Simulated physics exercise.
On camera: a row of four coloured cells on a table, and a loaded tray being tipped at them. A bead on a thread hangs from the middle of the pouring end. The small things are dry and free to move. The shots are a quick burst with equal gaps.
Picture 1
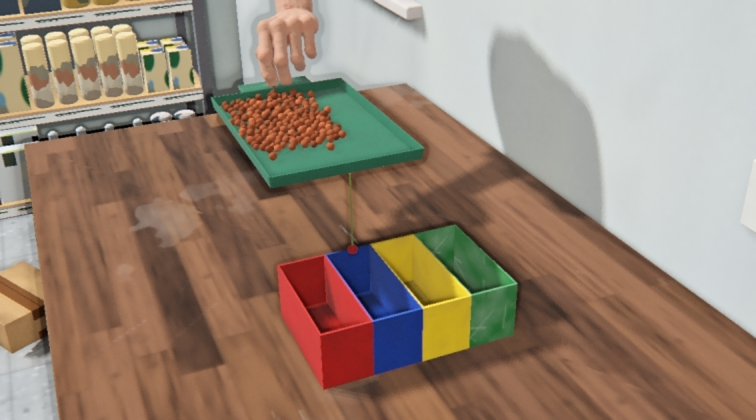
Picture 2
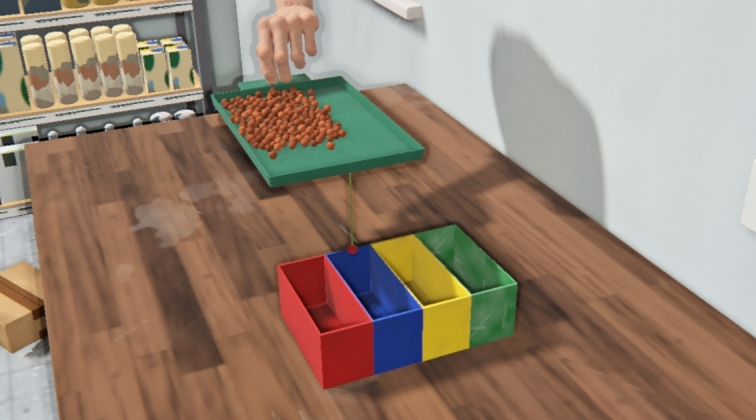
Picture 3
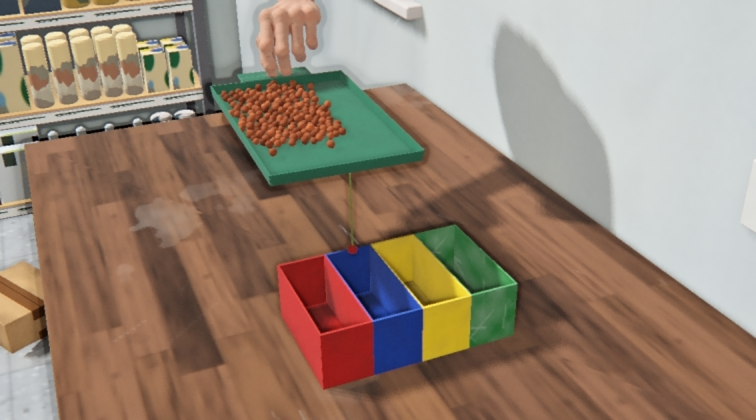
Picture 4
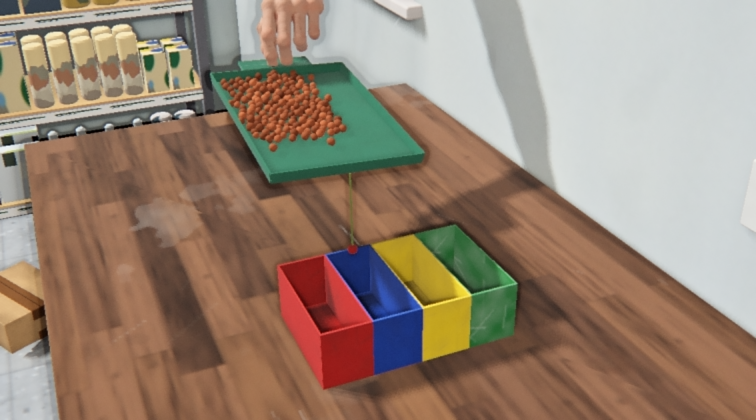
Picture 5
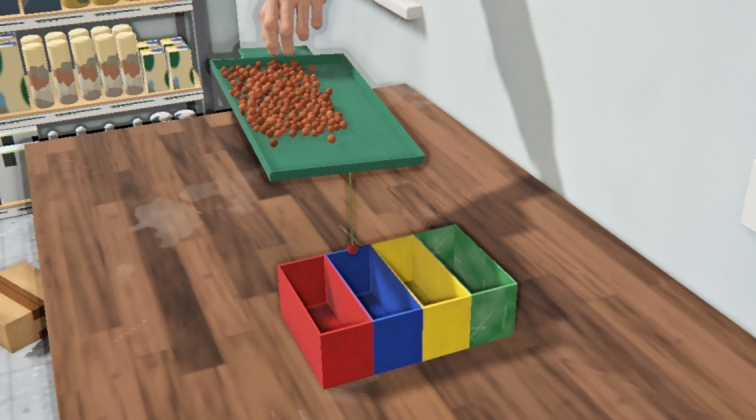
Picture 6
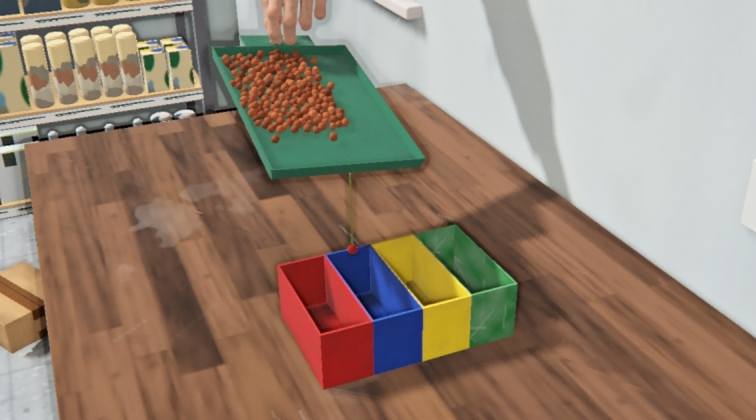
To begin with, a hand holds the far edge of a level green tray of reddish-brown pellets above red, blue, yellow and green compartments on a wooden table. Then the hand raises that far edge, and the tray slants gradually more toward the compartments, its near edge dipping slightly at the right corner.
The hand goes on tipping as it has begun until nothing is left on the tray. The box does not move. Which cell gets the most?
It favours the yellow compartment.
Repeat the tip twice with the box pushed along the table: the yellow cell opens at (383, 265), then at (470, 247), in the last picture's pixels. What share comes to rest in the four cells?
First some 90, then 100 per cent.
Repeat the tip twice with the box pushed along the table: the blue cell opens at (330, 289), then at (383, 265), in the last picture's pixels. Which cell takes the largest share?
One: That green cell. Two: The cell in yellow.
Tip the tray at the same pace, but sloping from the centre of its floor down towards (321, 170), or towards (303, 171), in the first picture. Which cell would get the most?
One: The cell in red. Two: The cell in red.
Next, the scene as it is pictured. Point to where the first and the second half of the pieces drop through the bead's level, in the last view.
The first part at (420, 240); the rest at (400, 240).
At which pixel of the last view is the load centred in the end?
Around (420, 306).
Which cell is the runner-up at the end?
It is green.
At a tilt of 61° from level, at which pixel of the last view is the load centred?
Around (391, 145).
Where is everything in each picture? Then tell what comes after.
In the first frame, corners of the pouring end near (270, 176) and (421, 148), level; middle of the load near (289, 120), clay pellets; bead on its thread near (353, 249); red cell near (347, 350); blue cell near (398, 336); yellow cell near (446, 323); green cell near (493, 310).
In the second frame, corners of the pouring end near (270, 176) and (422, 148), level; middle of the load near (289, 118).
In the third frame, corners of the pouring end near (271, 174) and (422, 150), tipped barely, lowest at the right corner; middle of the load near (289, 113).
In the fourth frame, corners of the pouring end near (271, 172) and (422, 152), tipped a little, lowest at the right corner; middle of the load near (289, 106).
In the fifth frame, corners of the pouring end near (272, 170) and (423, 155), tipped a little, lowest at the right corner; middle of the load near (283, 95).
In the sixth frame, corners of the pouring end near (273, 169) and (423, 157), tipped clearly, lowest at the right corner; middle of the load near (284, 88); red cell near (347, 350); blue cell near (398, 336); yellow cell near (446, 323); green cell near (493, 310).
Shortly afterwards, tray tipped steeply; the bulk on the tray; a little in the yellow cell; a little in the green cell; only a few in the blue cell; a little falling or outside the box.
Next, tray tipped past a quarter turn; near half on the tray; near a quarter in the yellow cell; a little in the green cell; only a few in the blue cell; a little falling or outside the box.
Some moments later, tray tipped past a quarter turn; near two thirds in the yellow cell; near a quarter in the green cell; a little in the blue cell; only a few falling or outside the box.
In the end, tray tipped past a quarter turn; near two thirds in the yellow cell; near a quarter in the green cell; a little in the blue cell; none at all in the red cell; only a few outside the box.
